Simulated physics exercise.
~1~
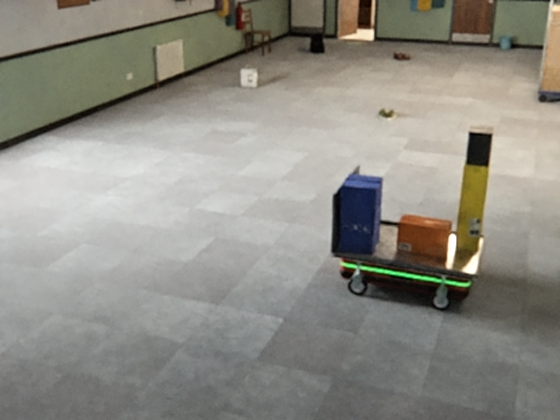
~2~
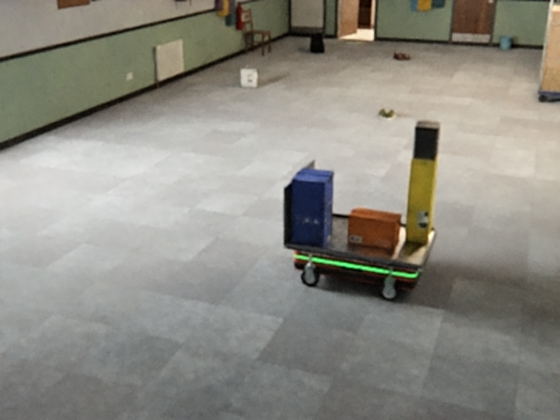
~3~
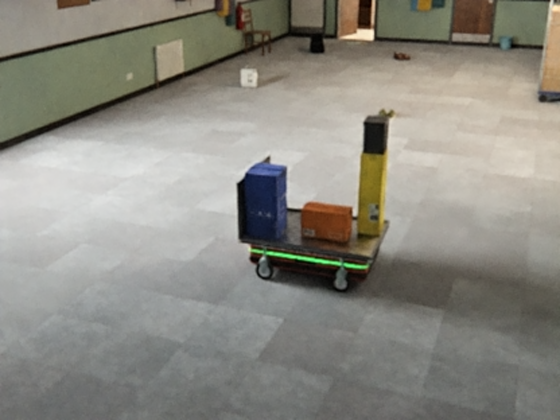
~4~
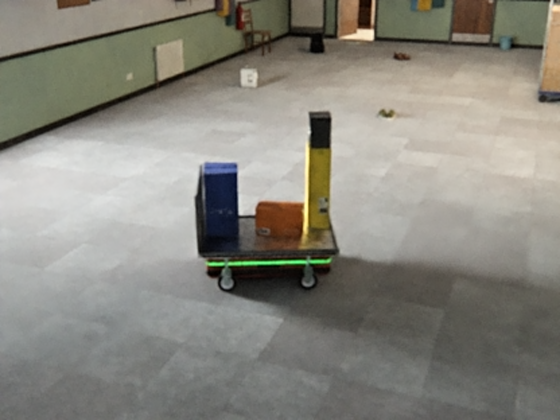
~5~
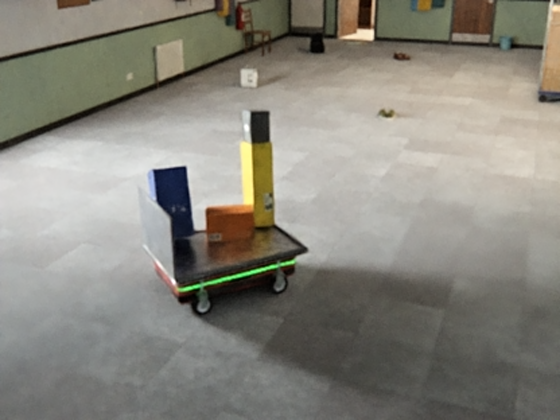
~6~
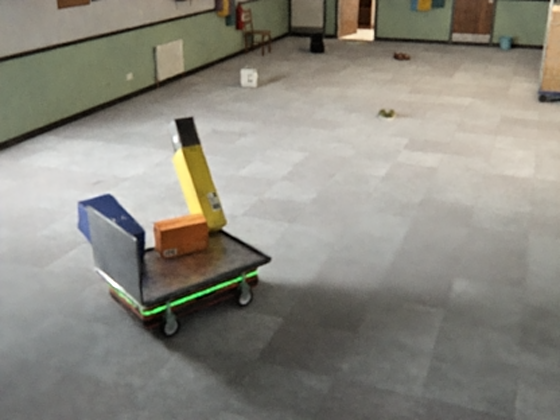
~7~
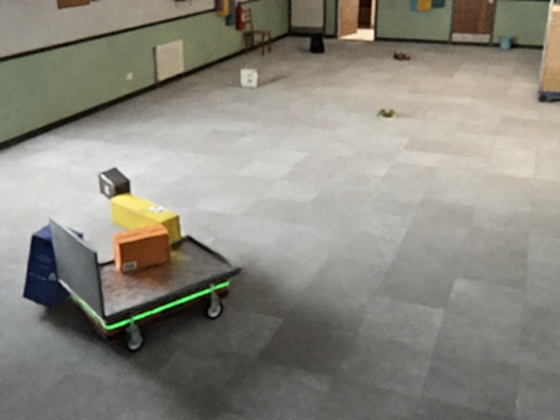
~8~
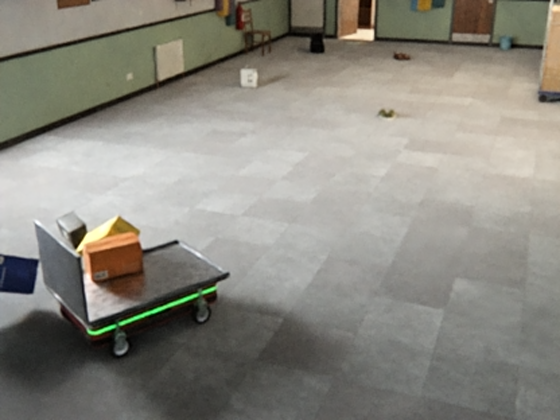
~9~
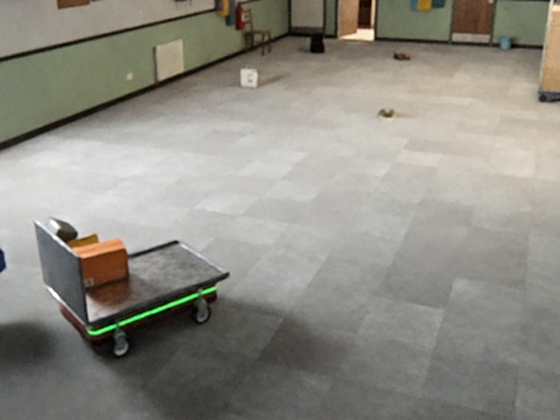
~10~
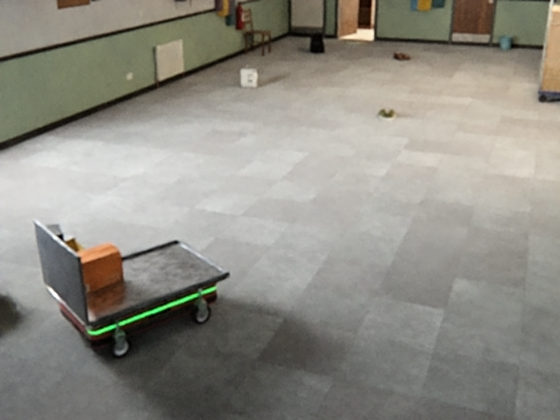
In a wide hall with a grey tiled floor and green walls, a low cart with a glowing green strip rolls left, carrying a blue box, an orange parcel and a tall yellow box topped by a black tote. As it swings toward the viewer, the blue box and the yellow one begin to lean. The blue box tips over beside the front board and drops off, while the yellow box topples and the black tote comes down with it. The cart stops as the blue box slides out of view at left. The orange parcel ends upright by the board, with the yellow box and black tote toppled off the deck, partly hidden behind.
